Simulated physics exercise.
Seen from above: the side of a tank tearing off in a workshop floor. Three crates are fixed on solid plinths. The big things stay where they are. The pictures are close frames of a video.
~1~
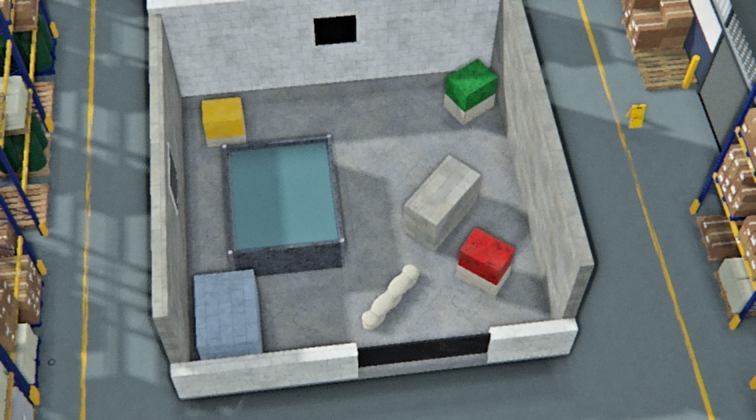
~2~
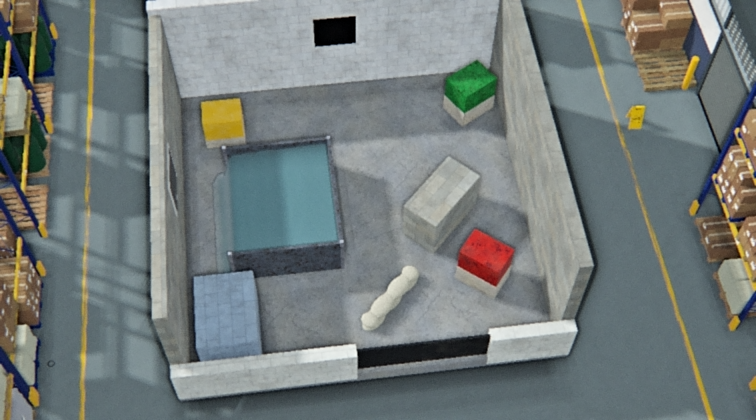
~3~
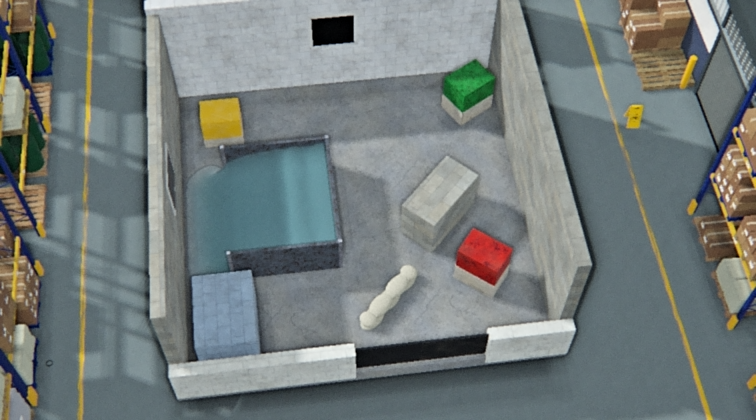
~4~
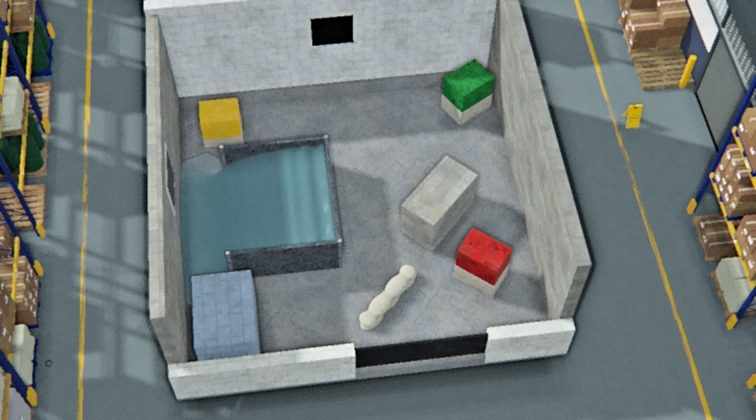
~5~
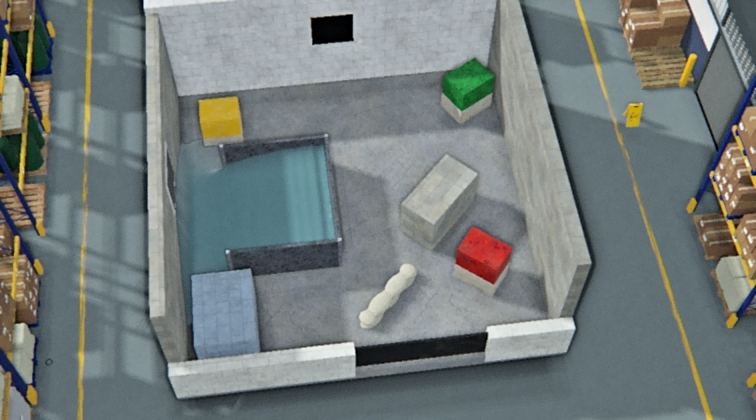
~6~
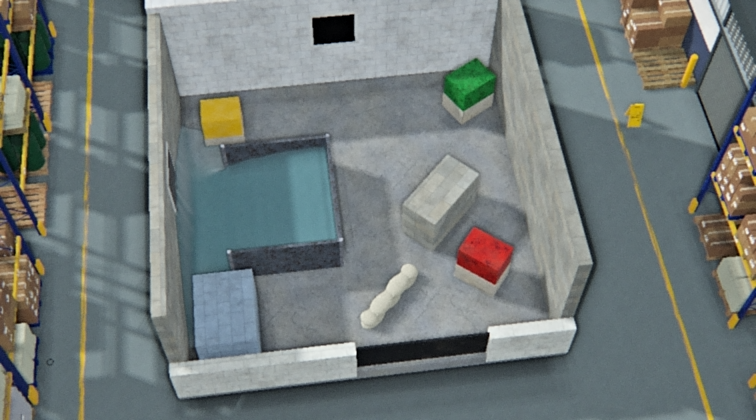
Water pours from the tank's open left side and spreads across the grey workshop floor.
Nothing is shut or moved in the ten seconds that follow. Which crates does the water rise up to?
The green crate stays dry; the red crate stays dry; the yellow crate gets wet.
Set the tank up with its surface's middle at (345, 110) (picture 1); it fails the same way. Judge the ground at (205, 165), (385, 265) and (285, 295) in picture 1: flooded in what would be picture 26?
As listed: Awash, covered, covered.
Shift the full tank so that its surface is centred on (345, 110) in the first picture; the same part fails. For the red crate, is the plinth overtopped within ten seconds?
My reading: Red crate is safe.
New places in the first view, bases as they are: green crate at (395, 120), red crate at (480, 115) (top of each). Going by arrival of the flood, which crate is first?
It is the yellow-painted one.
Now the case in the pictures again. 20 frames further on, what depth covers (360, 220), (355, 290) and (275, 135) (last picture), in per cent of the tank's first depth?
About 2, 8 and 6 per cent.
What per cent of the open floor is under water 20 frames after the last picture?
Close to 75 %.
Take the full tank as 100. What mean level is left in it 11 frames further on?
Close to 38 %.
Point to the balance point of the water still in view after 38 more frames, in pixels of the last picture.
I would point to (321, 199).
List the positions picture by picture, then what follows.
In the first picture, still water in the water tank at (282, 195).
In the second picture, water pours out at (232, 216) and has run to a hidden place.
In the third picture, the front is at a hidden place, out from the gap at (231, 217).
In the fourth picture, the front is at (187, 300), out from the gap at (230, 218).
In the fifth picture, water pours out at (230, 218) and has run to (187, 322).
In the sixth picture, water pours out at (232, 218) and has run to (189, 345).
A moment on, water covers 15 % of the floor; the green crate not reached, the red crate not reached, the yellow crate water round its plinth.
Next, water covers 40 % of the floor; the green crate not reached, the red crate not reached, the yellow crate water round its plinth.
Then, water covers 75 % of the floor; the green crate water round its plinth, the red crate water round its plinth, the yellow crate water round its plinth.
Later, water covers 100 % of the floor; the green crate water round its plinth, the red crate water round its plinth, the yellow crate water round its plinth.
In the end, water covers 100 % of the floor; the green crate stayed above the water, the red crate stayed above the water, the yellow crate was topped.
